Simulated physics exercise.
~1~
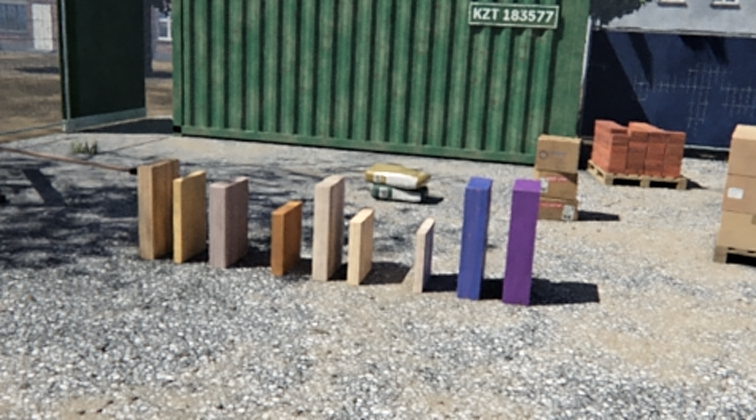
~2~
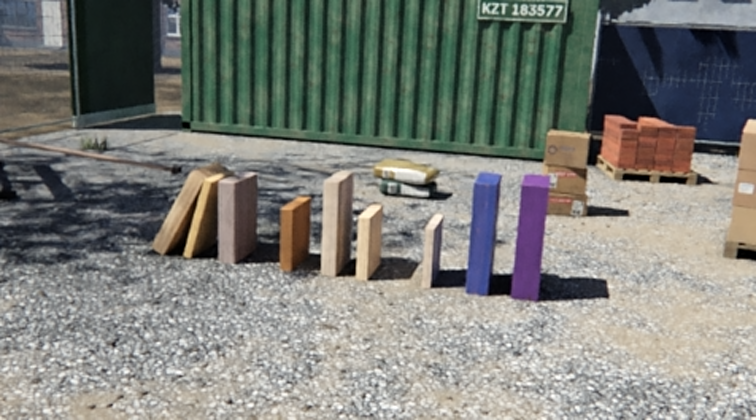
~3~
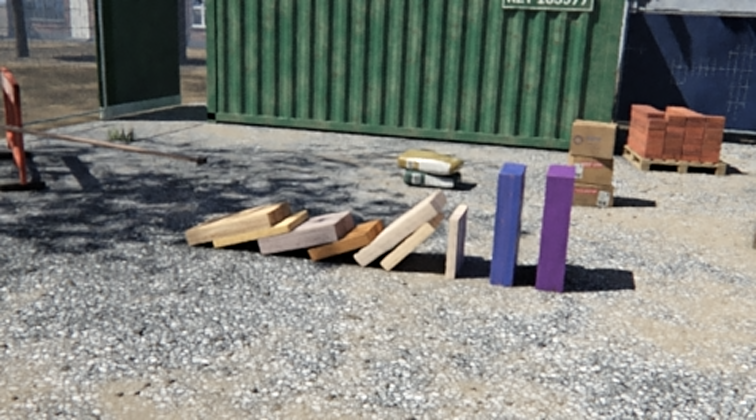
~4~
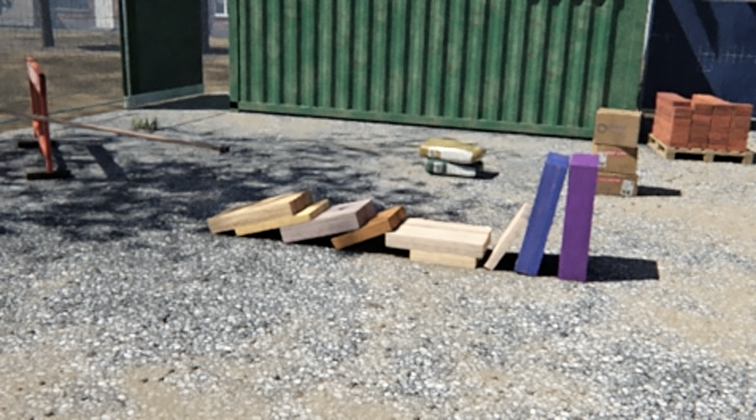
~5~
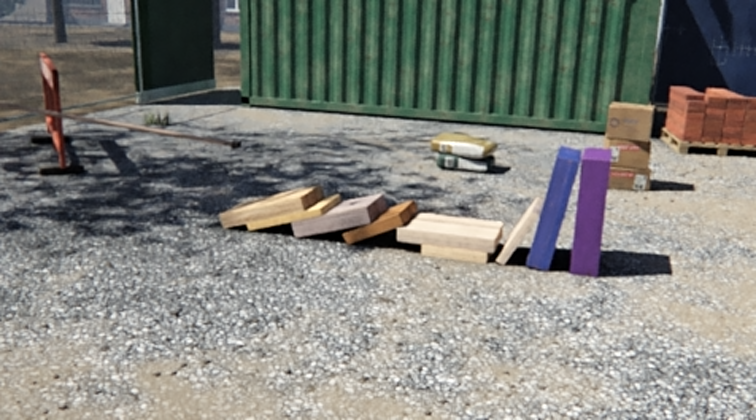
Building site with wooden boards toppling rightward in a row until the blue one leans against the purple one, which stays upright.
